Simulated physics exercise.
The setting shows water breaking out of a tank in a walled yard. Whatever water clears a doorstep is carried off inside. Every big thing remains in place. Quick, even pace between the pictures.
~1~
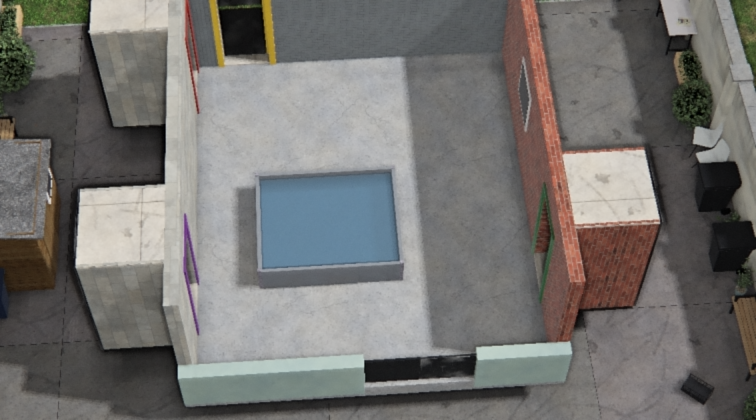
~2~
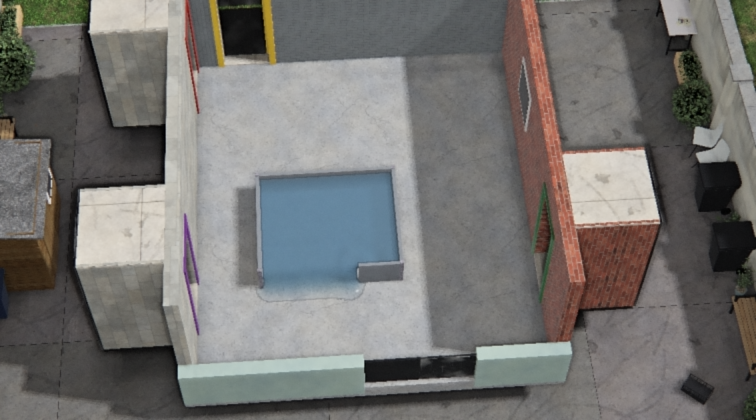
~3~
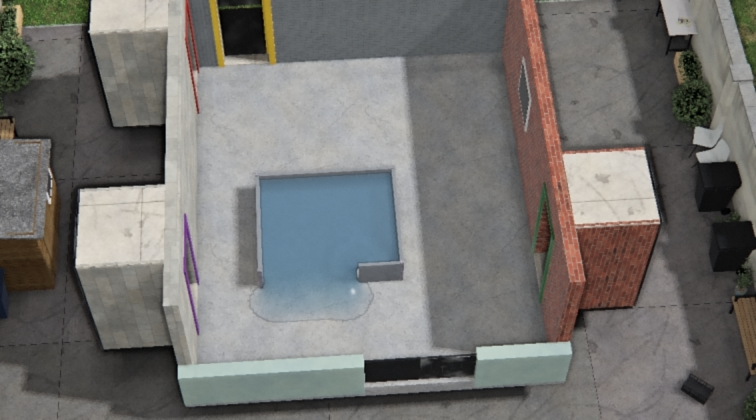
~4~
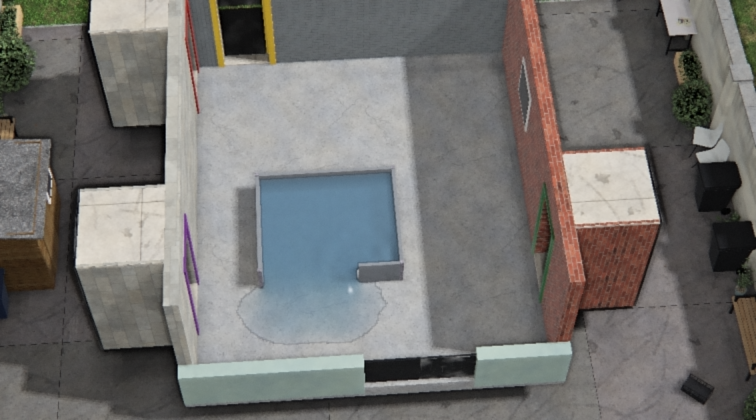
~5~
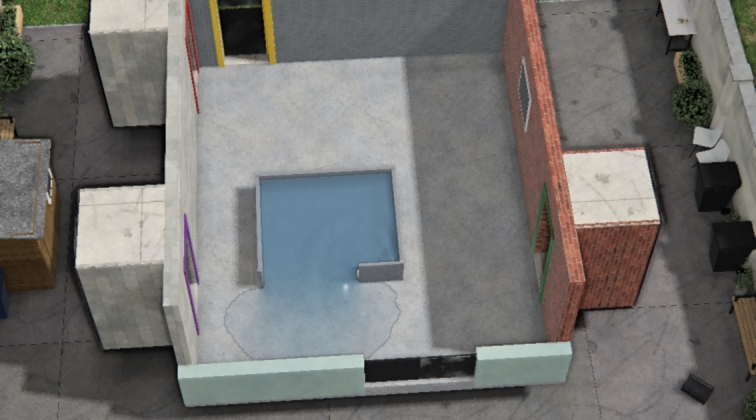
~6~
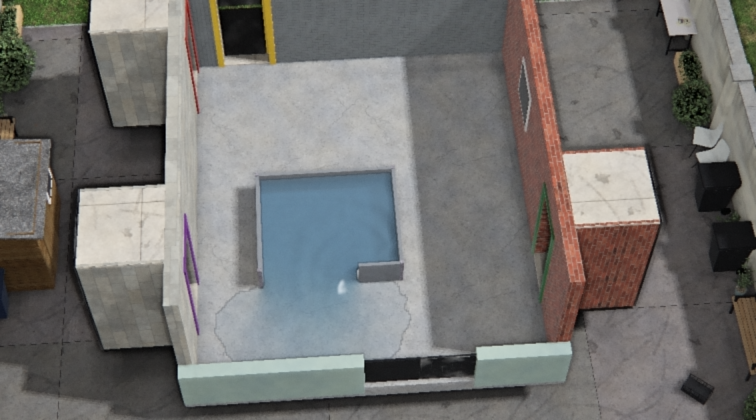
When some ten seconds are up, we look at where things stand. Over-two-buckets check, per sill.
My prediction: The red door is not overrun past two buckets; the green door is overrun past two buckets; the purple door is overrun past two buckets; the yellow door is overrun past two buckets.
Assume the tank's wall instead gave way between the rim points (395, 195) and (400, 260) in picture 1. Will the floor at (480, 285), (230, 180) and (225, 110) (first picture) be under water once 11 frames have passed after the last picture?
Submerged, untouched, untouched.
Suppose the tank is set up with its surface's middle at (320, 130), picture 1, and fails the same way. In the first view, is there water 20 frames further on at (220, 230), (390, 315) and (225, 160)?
First spot swamped, second swamped, third bare.
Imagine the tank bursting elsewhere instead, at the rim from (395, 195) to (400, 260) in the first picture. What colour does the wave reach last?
You want the door marked red.
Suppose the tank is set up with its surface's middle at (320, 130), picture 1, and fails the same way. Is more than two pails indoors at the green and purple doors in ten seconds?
Green door exceeds it, purple door exceeds it.
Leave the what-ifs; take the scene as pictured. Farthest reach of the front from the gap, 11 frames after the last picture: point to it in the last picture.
Approximate pixel: (532, 364).
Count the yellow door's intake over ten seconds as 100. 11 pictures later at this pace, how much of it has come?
Near 0 in a hundred.
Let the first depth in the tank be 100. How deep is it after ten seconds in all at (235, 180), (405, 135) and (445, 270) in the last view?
10, 8, 8 %.
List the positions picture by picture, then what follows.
The tank at (328, 220) is whole and still, in the first picture.
The front is at (360, 290), out from the gap at (311, 278), in the second picture.
The front is at (256, 305), out from the gap at (311, 279), in the third picture.
Water pours out at (311, 279) and has run to (250, 323), in the fourth picture.
The front is at a hidden place, out from the gap at (311, 279), in the fifth picture.
Water pours out at (311, 279) and has run to a hidden place, in the sixth picture.
A moment on, water covers 15 % of the floor; the red door not reached, the green door not reached, the purple door not reached, the yellow door not reached.
Next, water covers 20 % of the floor; the red door not reached, the green door not reached, the purple door wet at the sill, nothing in, the yellow door not reached.
Then, water covers 45 % of the floor; the red door not reached, the green door wet at the sill, nothing in, the purple door under two buckets in, the yellow door not reached.
Later, water covers 70 % of the floor; the red door wet at the sill, nothing in, the green door over two buckets in, the purple door over two buckets in, the yellow door over two buckets in.
In the end, water covers 95 % of the floor; the red door under two buckets in, the green door over two buckets in, the purple door far over two buckets in, the yellow door far over two buckets in.
